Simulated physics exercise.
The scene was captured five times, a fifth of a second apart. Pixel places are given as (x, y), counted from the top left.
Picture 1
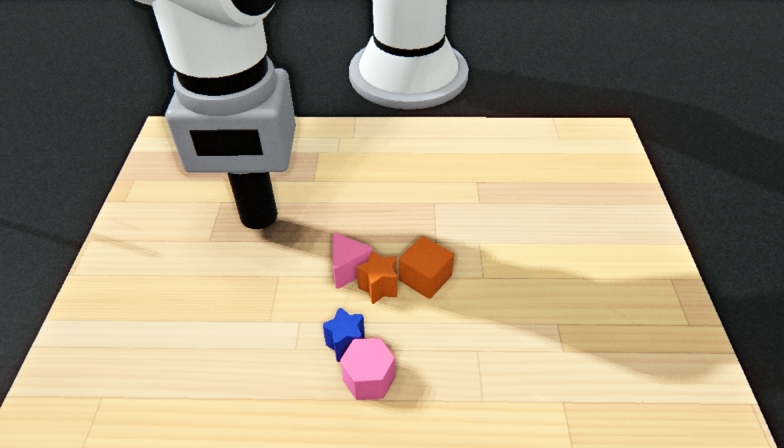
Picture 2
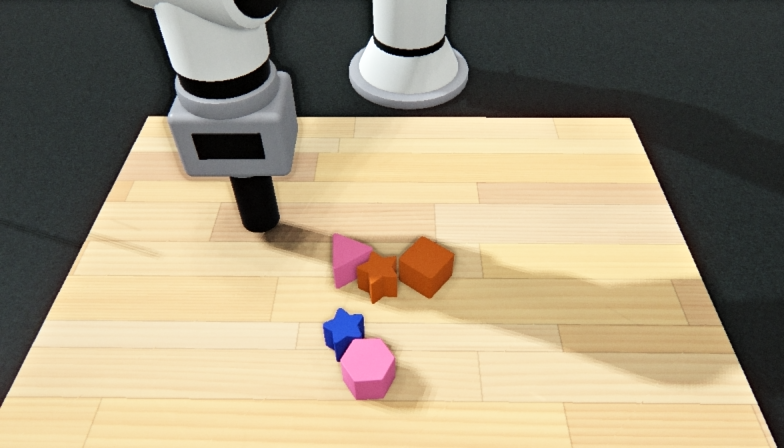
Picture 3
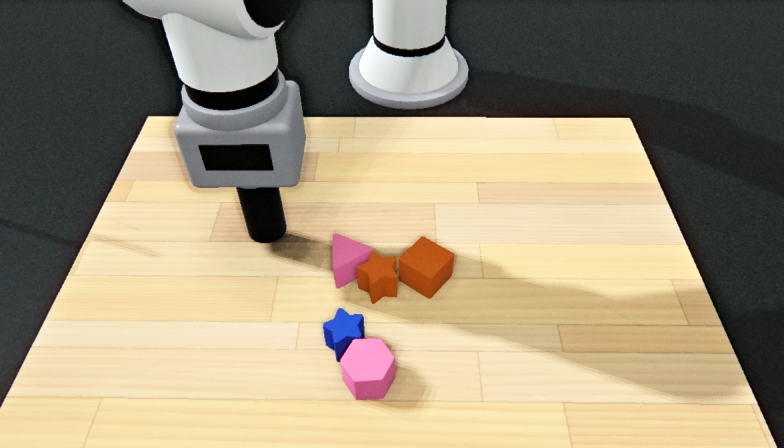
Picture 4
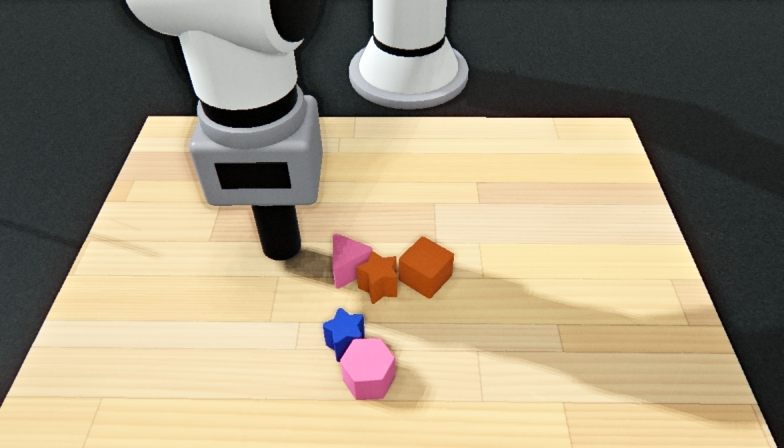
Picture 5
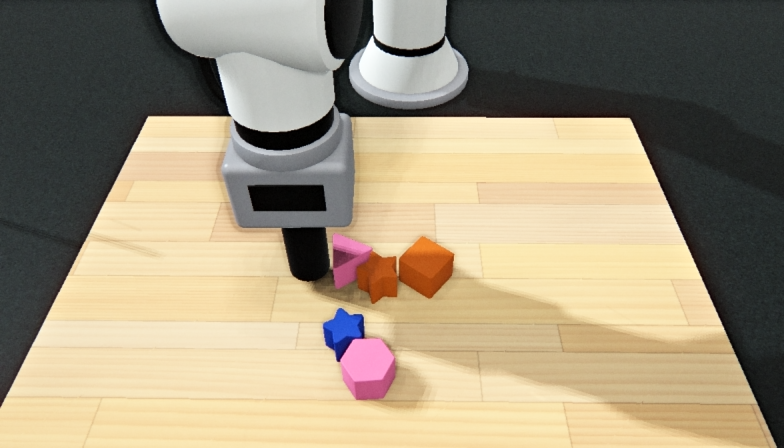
The clip shows a robot arm with a black cylindrical tool moving down and to the right over a wooden board, nearing a pink triangle, while the orange star, orange block, blue star and pink hexagon stay still.
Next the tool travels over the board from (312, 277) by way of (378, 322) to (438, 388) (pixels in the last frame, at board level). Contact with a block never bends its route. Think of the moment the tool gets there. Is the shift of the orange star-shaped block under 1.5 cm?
No, that is not what happens.
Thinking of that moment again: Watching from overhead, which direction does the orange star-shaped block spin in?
From overhead, the rotation is counterclockwise.
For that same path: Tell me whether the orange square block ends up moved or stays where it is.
My prediction: It moves.
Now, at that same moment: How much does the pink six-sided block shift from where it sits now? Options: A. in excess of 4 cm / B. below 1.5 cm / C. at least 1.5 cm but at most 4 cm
Letter B.
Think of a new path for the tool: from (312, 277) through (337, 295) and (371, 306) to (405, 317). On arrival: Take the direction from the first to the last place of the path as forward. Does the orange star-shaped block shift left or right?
Moves left.
On the path given first. One third of the way, tool (356, 294); pink triangle (364, 251), turned 40° anticlockwise; orange star-shaped block (394, 267), turned 25° anticlockwise; orange square block (434, 255).
Two thirds of the way, tool (399, 331); pink triangle (364, 251), turned 40° anticlockwise; orange star-shaped block (405, 275), turned 70° anticlockwise; orange square block (437, 253).
At the end, tool (439, 378); blue star-shaped block unmoved; pink triangle (364, 251), turned 40° anticlockwise; pink six-sided block unmoved; orange star-shaped block (405, 275), turned 70° anticlockwise; orange square block (437, 253).
